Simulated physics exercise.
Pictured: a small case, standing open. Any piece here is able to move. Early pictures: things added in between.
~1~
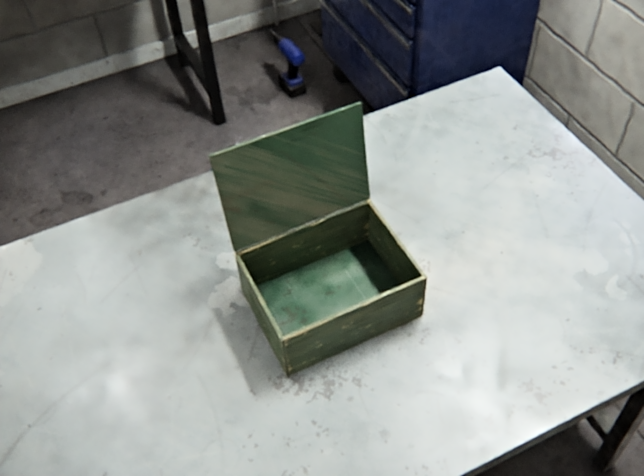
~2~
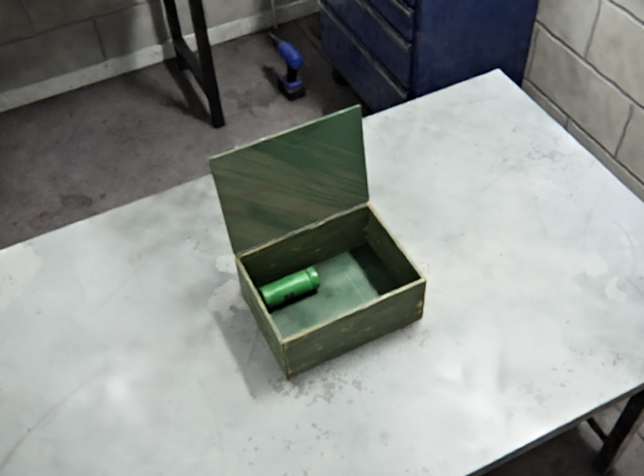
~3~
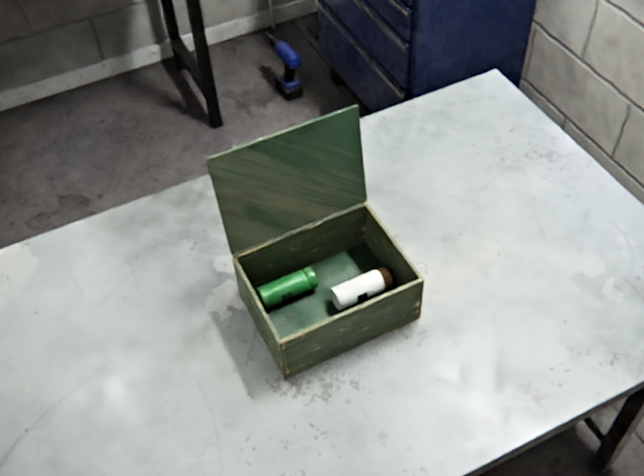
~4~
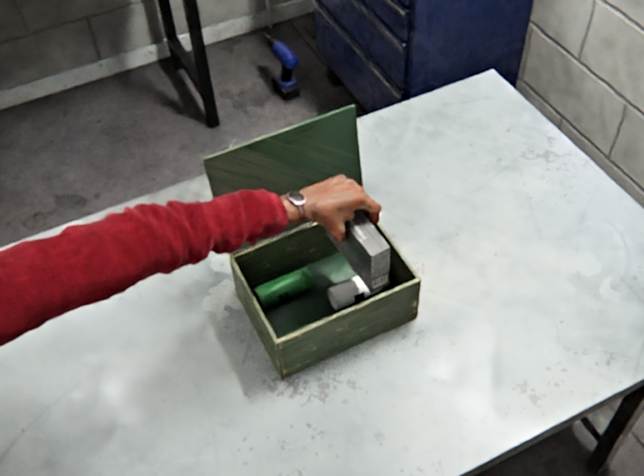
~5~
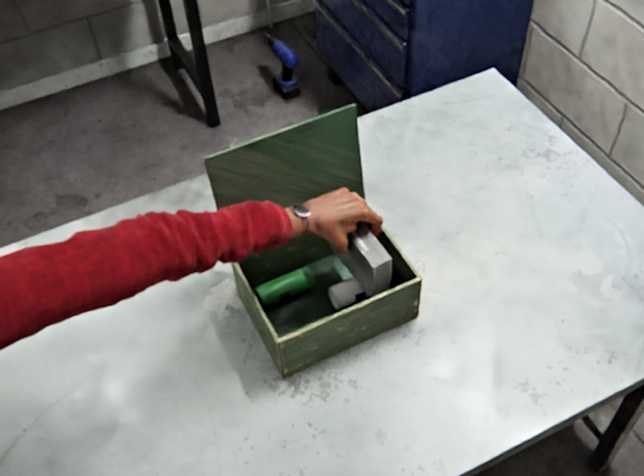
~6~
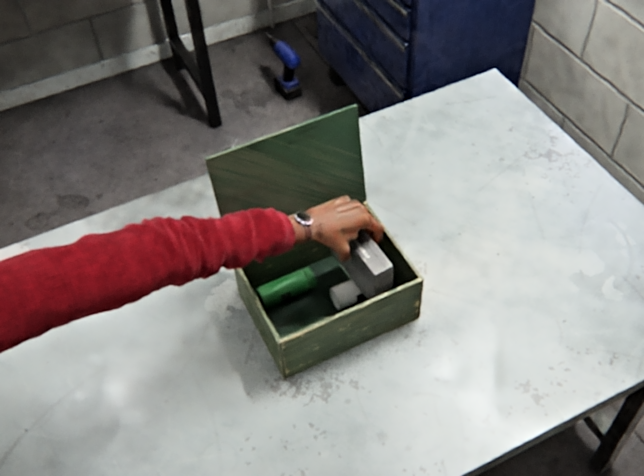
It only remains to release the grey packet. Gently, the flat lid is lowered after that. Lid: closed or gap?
Fails to shut.
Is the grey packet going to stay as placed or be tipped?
The grey packet tips.
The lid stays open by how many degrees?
Some 20° above the rim.
Then, 1.10 s after the last picture, lid starting down; grey packet tipped 29° from how it was near (358, 258).
Then, 1.60 s after the last picture, lid 57° above the rim; grey packet tipped 29° from how it was near (358, 258).
Then, 1.90 s after the last picture, lid 28° above the rim; grey packet tipped 29° from how it was near (358, 258).
Then, 3.80 s after the last picture, lid 20° above the rim; grey packet tipped 20° from how it was near (358, 257).
At rest, lid 20° above the rim; left askew, grey packet; the other 2 in place. Seen from the same camera at the end, grey packet near (358, 257).
